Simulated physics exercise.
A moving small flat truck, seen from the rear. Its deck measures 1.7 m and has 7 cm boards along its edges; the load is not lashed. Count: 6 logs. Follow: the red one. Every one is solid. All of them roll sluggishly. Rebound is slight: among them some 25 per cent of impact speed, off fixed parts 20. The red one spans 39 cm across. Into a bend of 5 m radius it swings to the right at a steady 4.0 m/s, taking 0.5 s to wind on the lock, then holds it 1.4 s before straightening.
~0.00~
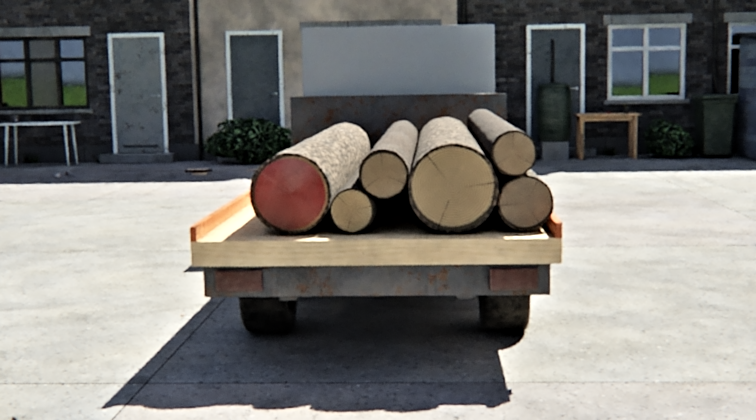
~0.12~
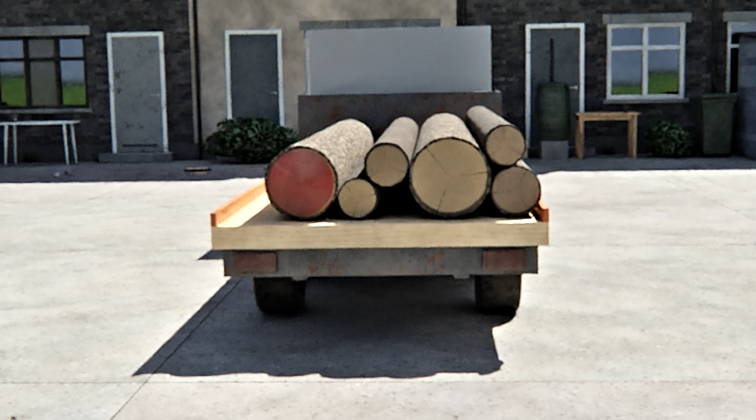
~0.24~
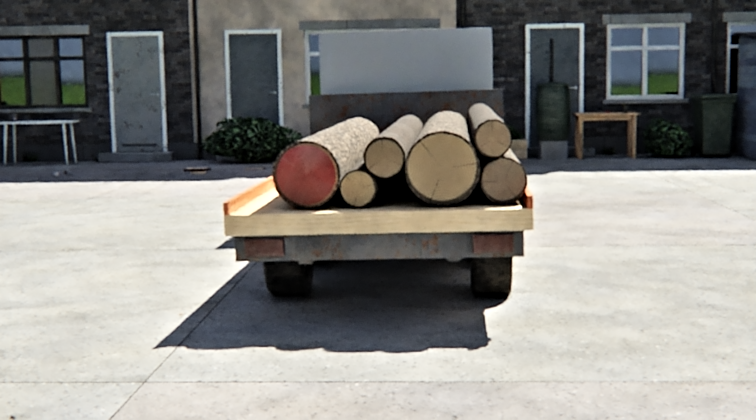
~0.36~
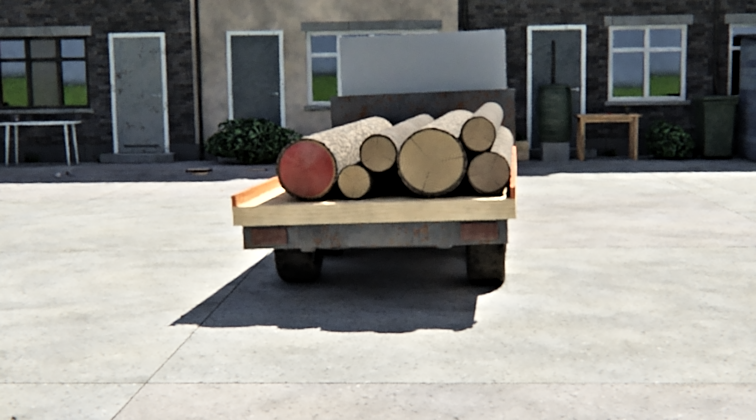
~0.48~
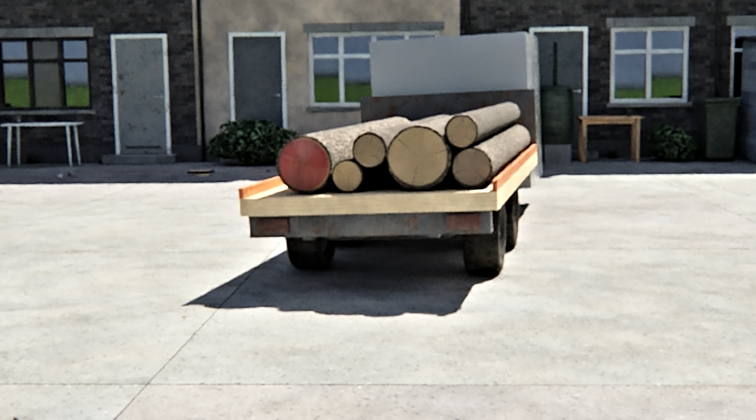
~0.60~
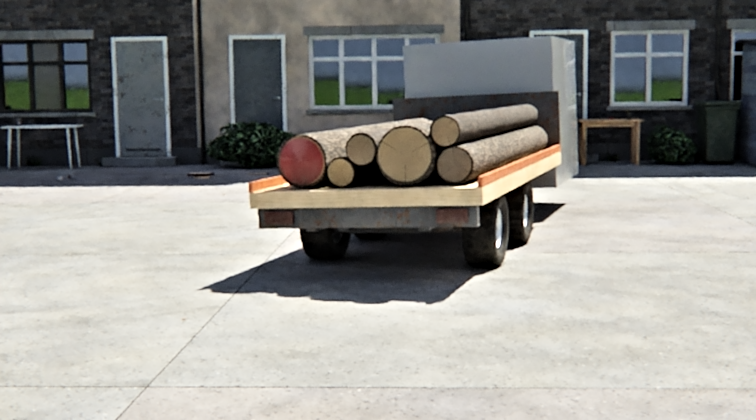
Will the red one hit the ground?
Yes.
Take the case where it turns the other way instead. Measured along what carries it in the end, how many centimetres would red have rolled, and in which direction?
It would finish around 0 centimetres right of its start.
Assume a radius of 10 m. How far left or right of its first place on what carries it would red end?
I'd expect some 30 centimetres to the left.
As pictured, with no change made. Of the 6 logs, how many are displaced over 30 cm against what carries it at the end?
The answer comes to 6.
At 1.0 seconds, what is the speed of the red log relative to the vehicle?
Roughly 0.5 m/s.
After 1.0 s, red is on the deck, 10 cm from the left edge, rolling left; 0 of 6 are off.
After 1.4 s, red is over the left board and falling; 1 of 6 is off.
At rest (2.4 s), red is over the left board and gone; 2 of 6 are off.
